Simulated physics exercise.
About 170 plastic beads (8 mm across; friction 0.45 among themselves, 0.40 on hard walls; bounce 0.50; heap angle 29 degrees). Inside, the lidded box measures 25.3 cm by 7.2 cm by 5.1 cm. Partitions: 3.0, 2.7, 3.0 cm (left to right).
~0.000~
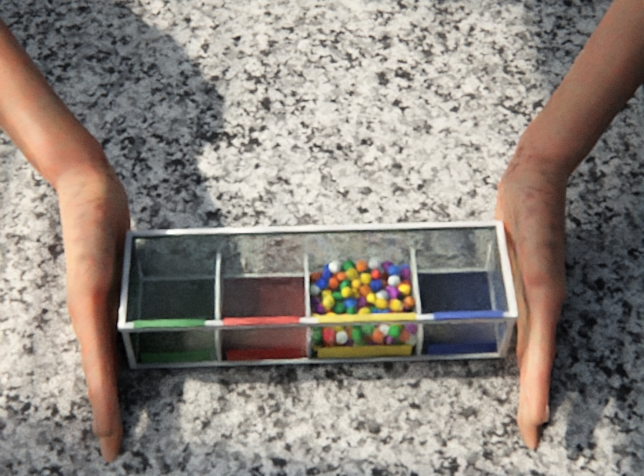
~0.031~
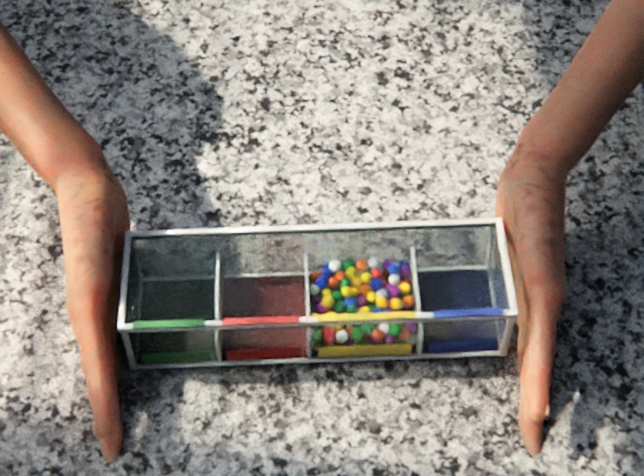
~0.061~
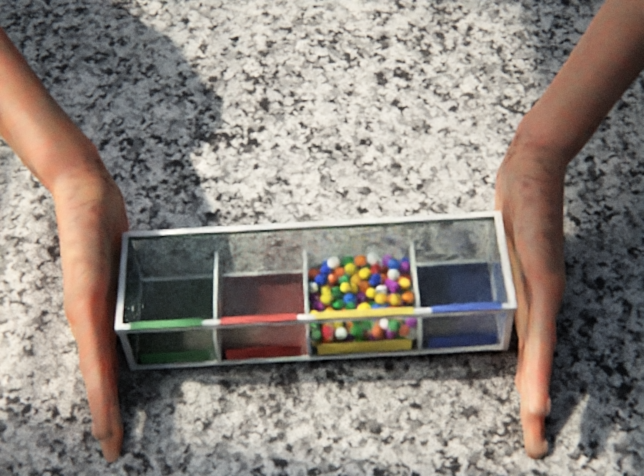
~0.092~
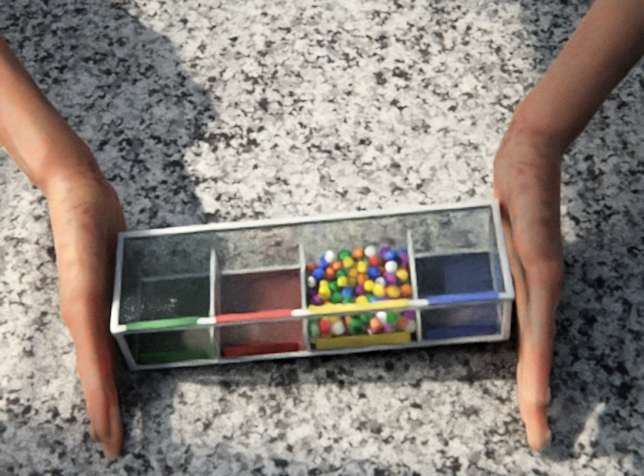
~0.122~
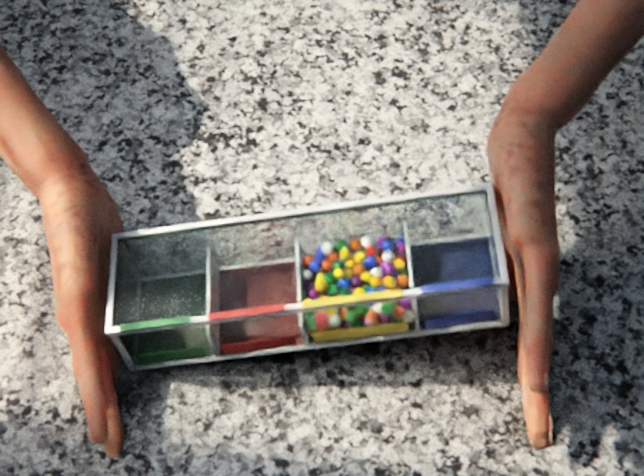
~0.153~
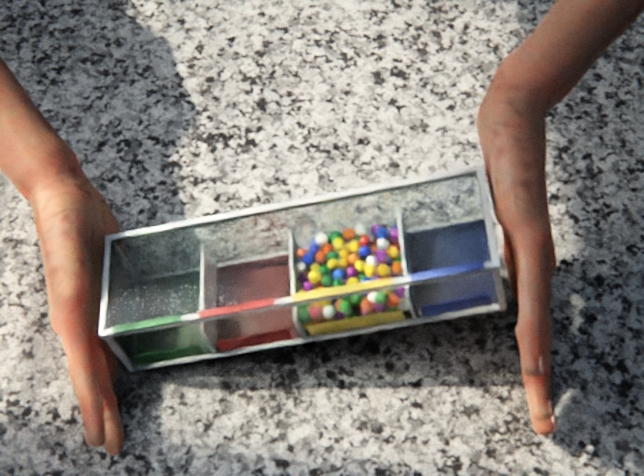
A clear box with beads in its yellow section tilts between two hands, right end rising.
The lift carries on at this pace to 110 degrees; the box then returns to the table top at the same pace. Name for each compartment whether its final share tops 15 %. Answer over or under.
Red under, blue under, green over, yellow under.
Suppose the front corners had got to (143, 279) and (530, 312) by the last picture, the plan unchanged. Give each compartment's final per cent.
Red 0, blue 90, green 0, yellow 10.
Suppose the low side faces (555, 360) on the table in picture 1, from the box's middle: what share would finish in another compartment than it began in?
Some 80 per cent.
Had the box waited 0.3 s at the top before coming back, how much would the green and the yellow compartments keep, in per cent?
Green 100, yellow 0.
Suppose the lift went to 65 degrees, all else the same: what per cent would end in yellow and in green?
In that case yellow 60, green 15.
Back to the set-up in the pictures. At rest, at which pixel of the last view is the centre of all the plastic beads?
Around (168, 316).
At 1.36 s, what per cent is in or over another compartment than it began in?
About 100 per cent.
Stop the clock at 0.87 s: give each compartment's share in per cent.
Red 30; blue 0; green 40; yellow 35.
Then, at 0.87 s, tilt 110 degrees; red 30 %, green 40 %, yellow 35 %.
Then, at 1.36 s, tilt 49 degrees; red 5 %, green 95 %.
Then, at 1.91 s, tilt 0 degrees; red 5 %, green 95 %.
At rest (2.5 s), red 5 %, blue 0 %, green 95 %, yellow 0 %.
